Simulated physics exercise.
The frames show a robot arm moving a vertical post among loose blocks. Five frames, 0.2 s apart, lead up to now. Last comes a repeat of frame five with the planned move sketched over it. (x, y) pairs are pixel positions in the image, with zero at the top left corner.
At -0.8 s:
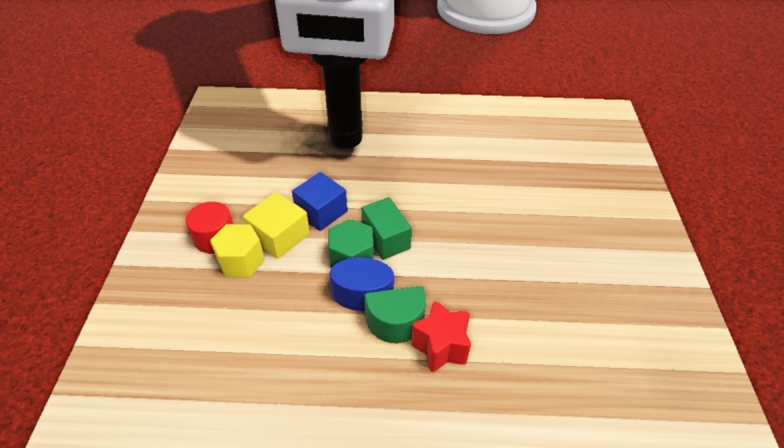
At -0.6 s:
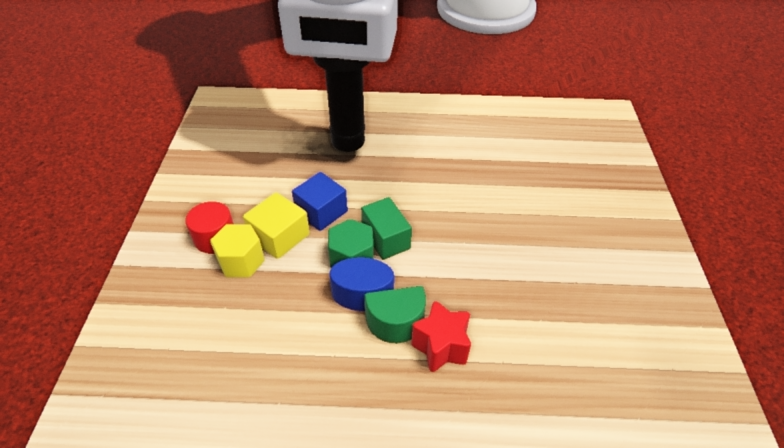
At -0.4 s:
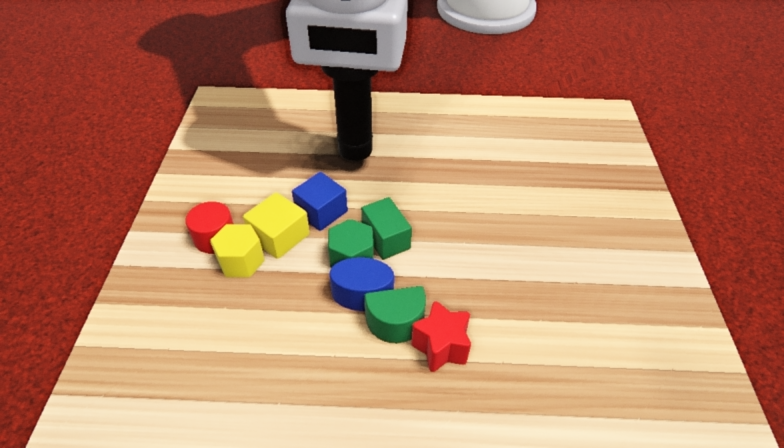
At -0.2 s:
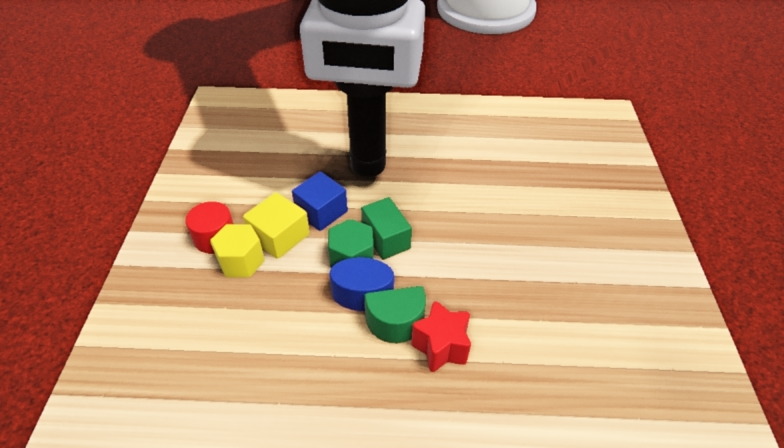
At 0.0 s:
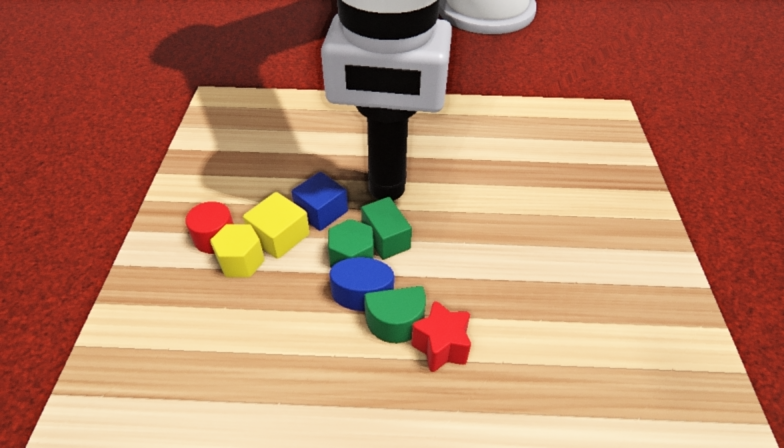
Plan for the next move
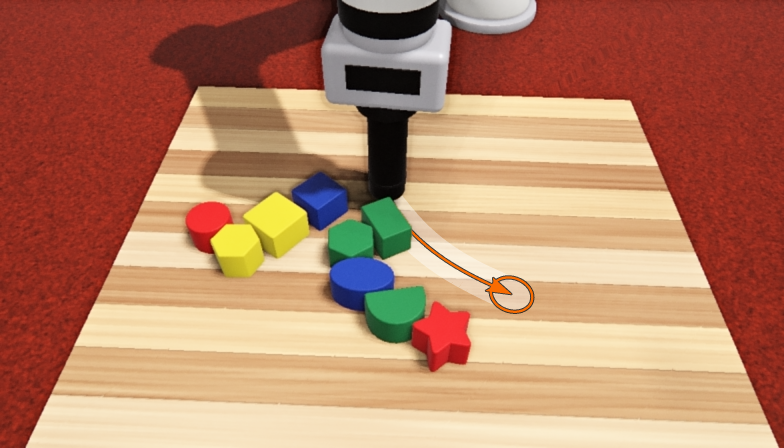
A robot arm moves its black post down and right, close to the still blocks.
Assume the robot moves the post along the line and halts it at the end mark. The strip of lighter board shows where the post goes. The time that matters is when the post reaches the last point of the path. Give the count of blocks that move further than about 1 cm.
This push will displace one block.
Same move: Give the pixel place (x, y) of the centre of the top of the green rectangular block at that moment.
Top centre: (401, 252).
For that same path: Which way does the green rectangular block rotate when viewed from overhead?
From above, it looks like the green rectangular block goes clockwise.
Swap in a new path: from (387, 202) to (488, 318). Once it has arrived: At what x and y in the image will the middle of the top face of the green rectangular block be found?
Around pixel (401, 259).
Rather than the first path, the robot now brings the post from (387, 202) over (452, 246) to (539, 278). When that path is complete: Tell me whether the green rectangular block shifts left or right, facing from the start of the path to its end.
It moves over to the right.
Path on the board, from (387, 202) over (416, 236) and (458, 268) to (512, 294).
The first path, step by step. One third of the way, post at (417, 224); green rectangular block at (393, 243), turned 50° clockwise.
Two thirds of the way, post at (461, 257); blue elliptical block at (355, 277); green rectangular block at (401, 252), turned 80° clockwise.
At the end, post at (515, 282); blue square block in place; blue elliptical block at (355, 277); green rectangular block at (401, 252), turned 80° clockwise.
